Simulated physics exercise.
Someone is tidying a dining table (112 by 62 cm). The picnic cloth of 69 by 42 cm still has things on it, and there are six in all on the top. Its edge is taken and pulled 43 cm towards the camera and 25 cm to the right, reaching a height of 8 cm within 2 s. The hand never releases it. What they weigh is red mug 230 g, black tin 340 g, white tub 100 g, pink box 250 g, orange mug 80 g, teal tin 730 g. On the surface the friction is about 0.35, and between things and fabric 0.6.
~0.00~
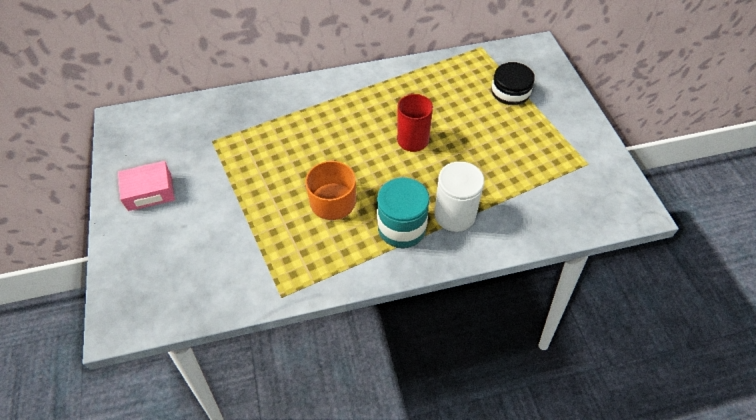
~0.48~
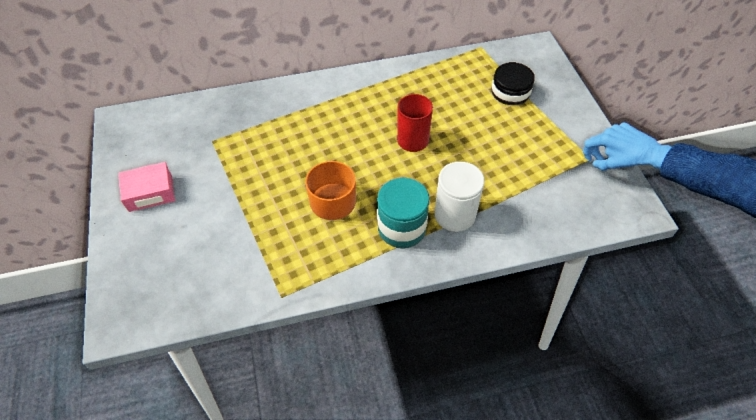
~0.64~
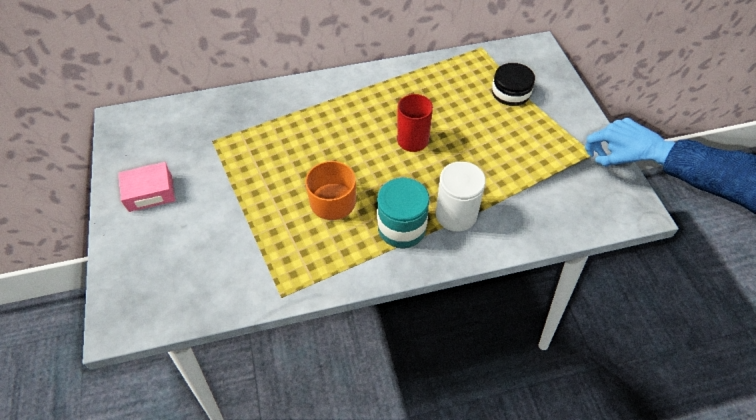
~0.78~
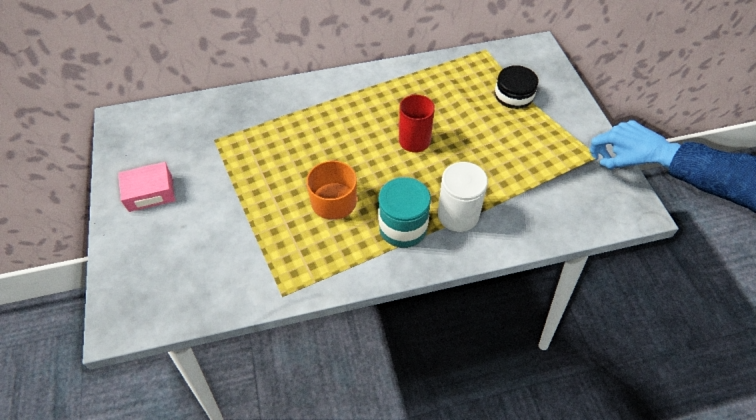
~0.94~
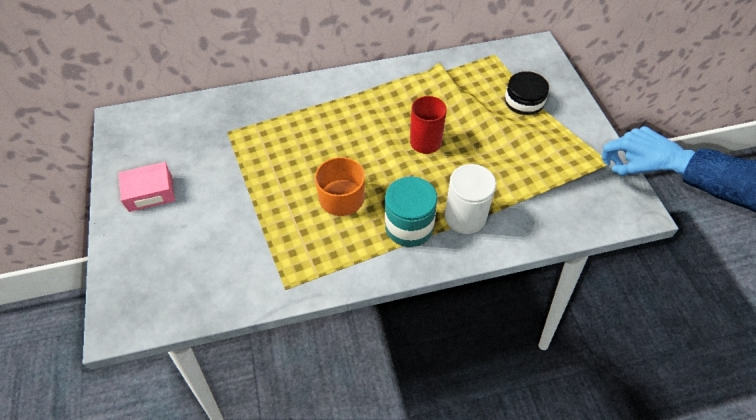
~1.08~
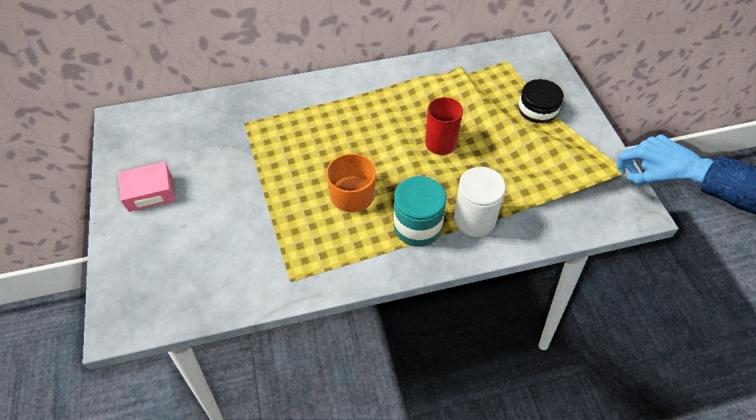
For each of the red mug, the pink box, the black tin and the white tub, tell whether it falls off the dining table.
Result: I'd bet the red mug leaves the surface. I'd bet the pink box never leaves the surface. I'd bet the black tin leaves the surface. I'd bet the white tub leaves the surface.
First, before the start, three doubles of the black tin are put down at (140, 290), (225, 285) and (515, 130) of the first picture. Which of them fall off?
By position: On, on, off.
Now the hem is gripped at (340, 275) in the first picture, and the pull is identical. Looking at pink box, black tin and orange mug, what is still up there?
Log - pink box: Still on top; black tin: Still on top; orange mug: Off the top.
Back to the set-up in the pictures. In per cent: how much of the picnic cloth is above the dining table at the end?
Roughly 30%.
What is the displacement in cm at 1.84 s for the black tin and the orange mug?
Roughly black tin 40 cm and orange mug 25 cm.
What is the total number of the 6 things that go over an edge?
Counted result: 4.
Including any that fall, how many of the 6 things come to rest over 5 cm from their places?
That comes to 5 of the things.
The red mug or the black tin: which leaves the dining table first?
I'd pick the black one.
After 1.5 s, 100 % of the picnic cloth is still over the top; black tin 21 cm off its start, red mug 20 cm off its start, white tub 12 cm off its start.
After 1.8 s, 80 % of the picnic cloth is still over the top; black tin on its side, 38 cm off its start, red mug 35 cm off its start, white tub 24 cm off its start.
After 2.2 s, 55 % of the picnic cloth is still over the top; black tin over the edge, red mug 50 cm off its start at (675, 168), white tub over the edge.
After 2.6 s, 40 % of the picnic cloth is still over the top; red mug over the edge, black tin over the edge, white tub over the edge.
After 4.2 s, 30 % of the picnic cloth is still over the top; red mug over the edge, black tin over the edge, white tub over the edge, pink box 0 cm off its start at (144, 180).
